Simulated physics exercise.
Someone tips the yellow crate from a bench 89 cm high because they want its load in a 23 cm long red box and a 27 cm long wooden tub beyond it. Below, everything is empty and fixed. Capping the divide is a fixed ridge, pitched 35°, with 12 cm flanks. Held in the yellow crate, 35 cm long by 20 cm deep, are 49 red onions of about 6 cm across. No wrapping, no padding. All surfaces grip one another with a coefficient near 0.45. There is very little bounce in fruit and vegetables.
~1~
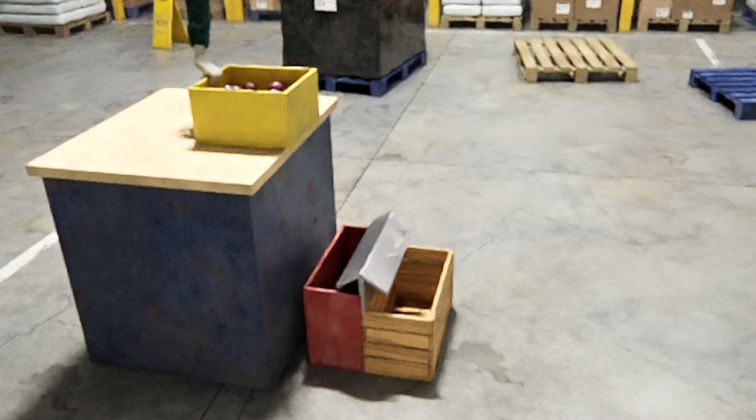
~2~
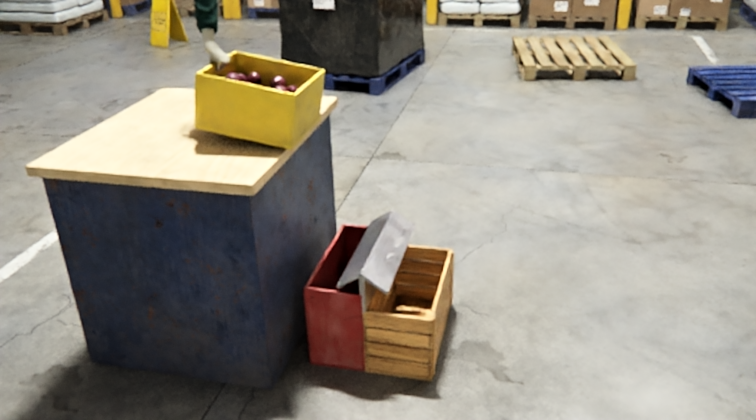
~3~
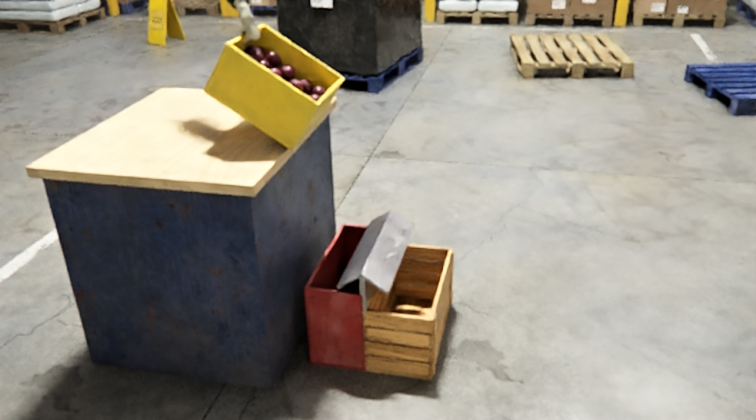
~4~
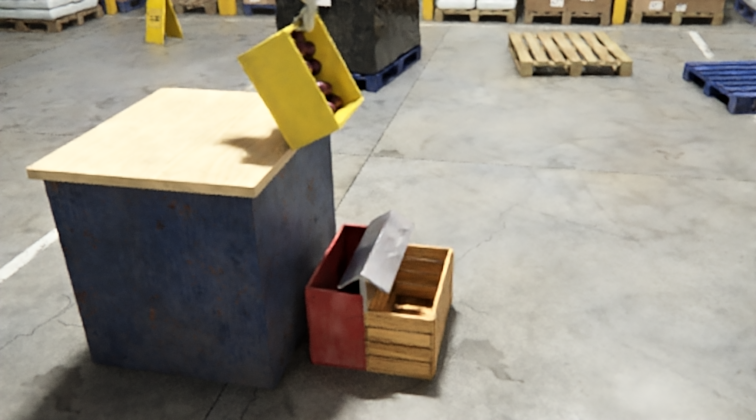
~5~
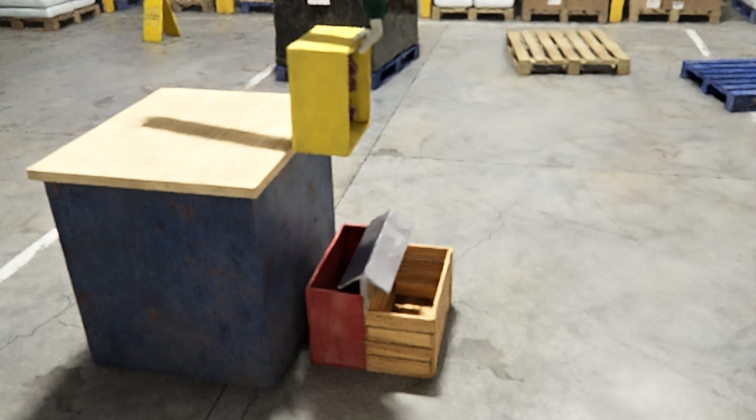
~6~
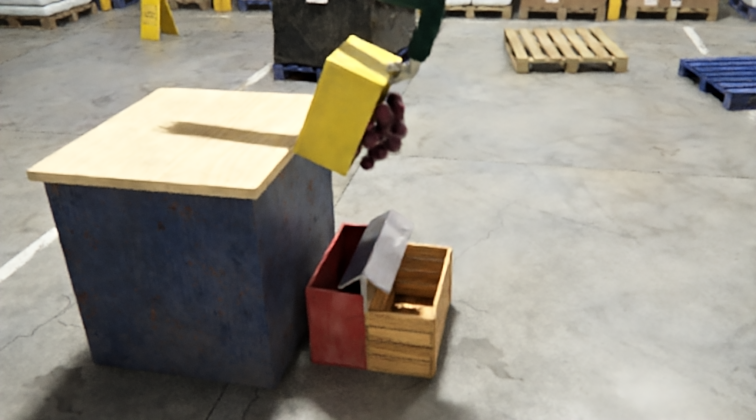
In a warehouse with a bare concrete floor, seen from slightly above, pallets and stacked boxes line the back. A yellow crate of dark red onions sits on a pale-topped, blue-sided bench at left, with a red box and a wooden tub on the floor beside it, a grey angled panel between them. A green-sleeved, gloved arm lifts and tips the crate rightward past the bench edge until onions tumble out.
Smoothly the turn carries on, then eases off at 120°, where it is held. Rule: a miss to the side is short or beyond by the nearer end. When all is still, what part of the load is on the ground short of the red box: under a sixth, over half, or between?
Once it all settles, fewer than a sixth of the red onions are lying on the ground short of the red box.
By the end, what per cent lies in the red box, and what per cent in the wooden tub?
Approx. 0 % / 35 %.
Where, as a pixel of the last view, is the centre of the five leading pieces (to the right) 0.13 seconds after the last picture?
(447, 214).
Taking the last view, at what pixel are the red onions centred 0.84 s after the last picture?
Somewhere near (522, 342) in pixels.
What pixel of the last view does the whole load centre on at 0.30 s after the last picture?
I'd put the middle close to (439, 275) in the last view.
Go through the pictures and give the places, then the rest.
In the first picture (we follow the rim corner now nearest the camera), yellow crate at (283, 93); wooden tub at (429, 319); tilt 0°; nothing out yet.
Yellow crate at (293, 94); tilt 9°, in the second picture.
Yellow crate at (316, 102); tilt 33°, in the third picture.
Yellow crate at (339, 125); tilt 63°, in the fourth picture.
Yellow crate at (349, 153); tilt 92°, in the fifth picture.
Yellow crate at (347, 173); wooden tub at (430, 318); tilt 113°; 16 out, the lowest onion at (376, 153), in the sixth picture.
Then, 0.13 s after the last picture, tilt 120°; 13 still in the yellow crate and 36 in the air.
Then, 0.30 s after the last picture, tilt 120°; 5 in the wooden tub, 8 on the ground beyond the wooden tub and 36 in the air.
Then, 0.54 s after the last picture, tilt 120°; 13 in the wooden tub, 23 on the ground beyond the wooden tub and 13 in the air.
When it is over (0.84 s after the last picture), 16 in the wooden tub and 33 on the ground beyond the wooden tub. Asked share, 0 of 49, 0 per cent.
